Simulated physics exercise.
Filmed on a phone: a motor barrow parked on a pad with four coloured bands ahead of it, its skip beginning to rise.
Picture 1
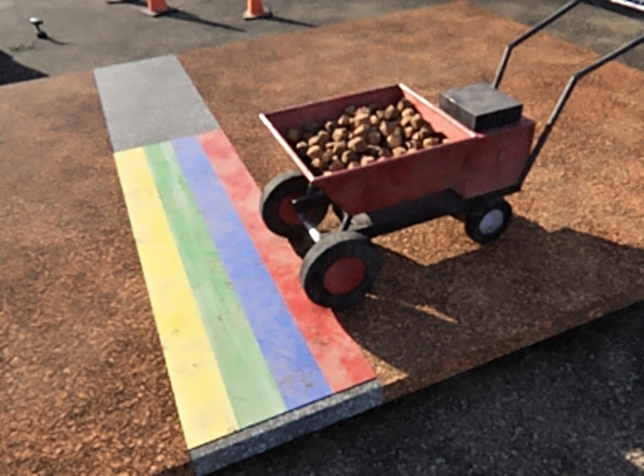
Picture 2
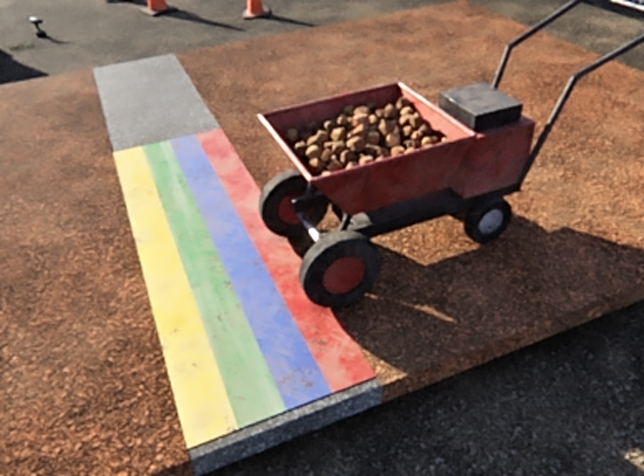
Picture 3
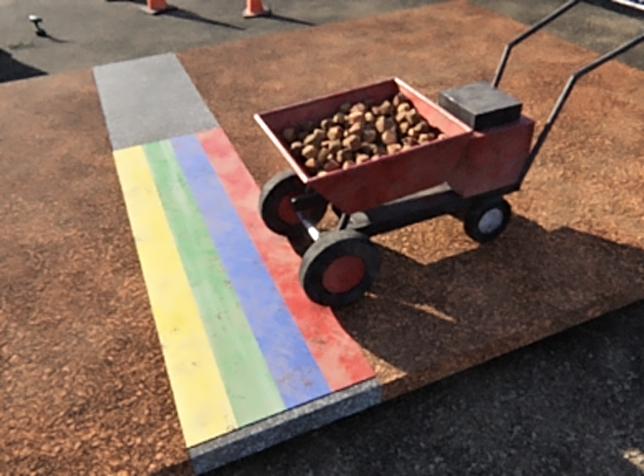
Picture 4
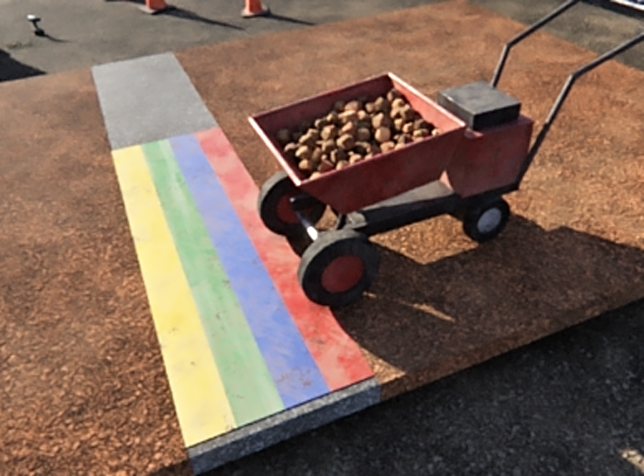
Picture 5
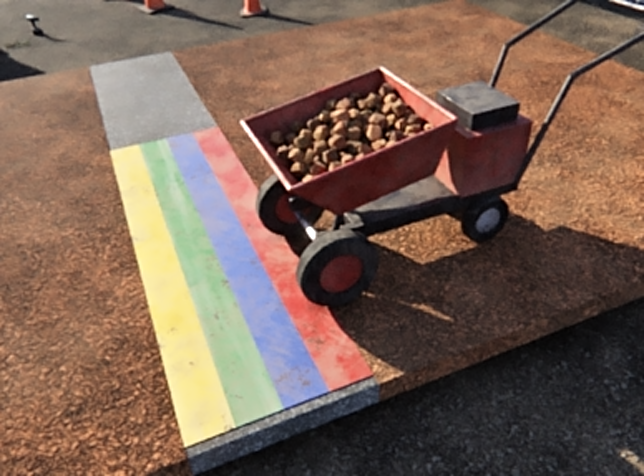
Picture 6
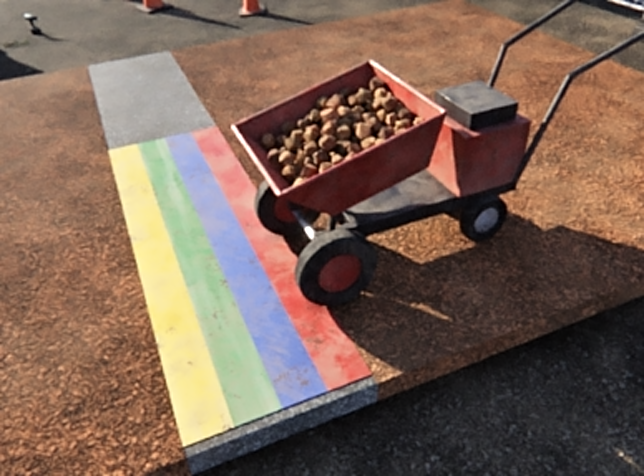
A red motor barrow with dark wheels stands on a brown, gritty pad outdoors, seen from above at an angle in bright sunlight. Its skip holds brown clods, its handles rise at the upper right, and yellow, green, blue and red bands lie side by side to the left, below a grey patch. The skip starts level, then gradually tilts up toward the bands, while the wheels stay put.
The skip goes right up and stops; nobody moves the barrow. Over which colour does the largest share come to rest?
Most covered: The yellow band.
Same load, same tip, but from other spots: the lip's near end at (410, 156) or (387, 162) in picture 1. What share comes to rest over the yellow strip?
Near 10 % and 20 %.
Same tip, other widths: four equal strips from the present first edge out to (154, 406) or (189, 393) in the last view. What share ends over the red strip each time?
The first gives 0 %, the second 0 %.
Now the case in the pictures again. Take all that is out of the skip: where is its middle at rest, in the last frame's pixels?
Around (163, 303).
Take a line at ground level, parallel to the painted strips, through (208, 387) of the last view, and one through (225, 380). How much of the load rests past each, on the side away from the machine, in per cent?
Near 70 % and 80 %.
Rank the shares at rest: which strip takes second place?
Second comes that green strip.
Soon after the last picture, skip tipped steeply; all in the skip.
A little later, skip tipped right over; most in the skip; a stray few over the green strip; a small part over the yellow strip; a stray few falling; a stray few off the paint.
Later still, skip tipped right over; about a quarter in the skip; a small part over the green strip; about a third over the yellow strip; about a third off the paint.
By the end, skip tipped right over; none over the red strip; a stray few over the blue strip; about a quarter over the green strip; about a third over the yellow strip; about a third off the paint.
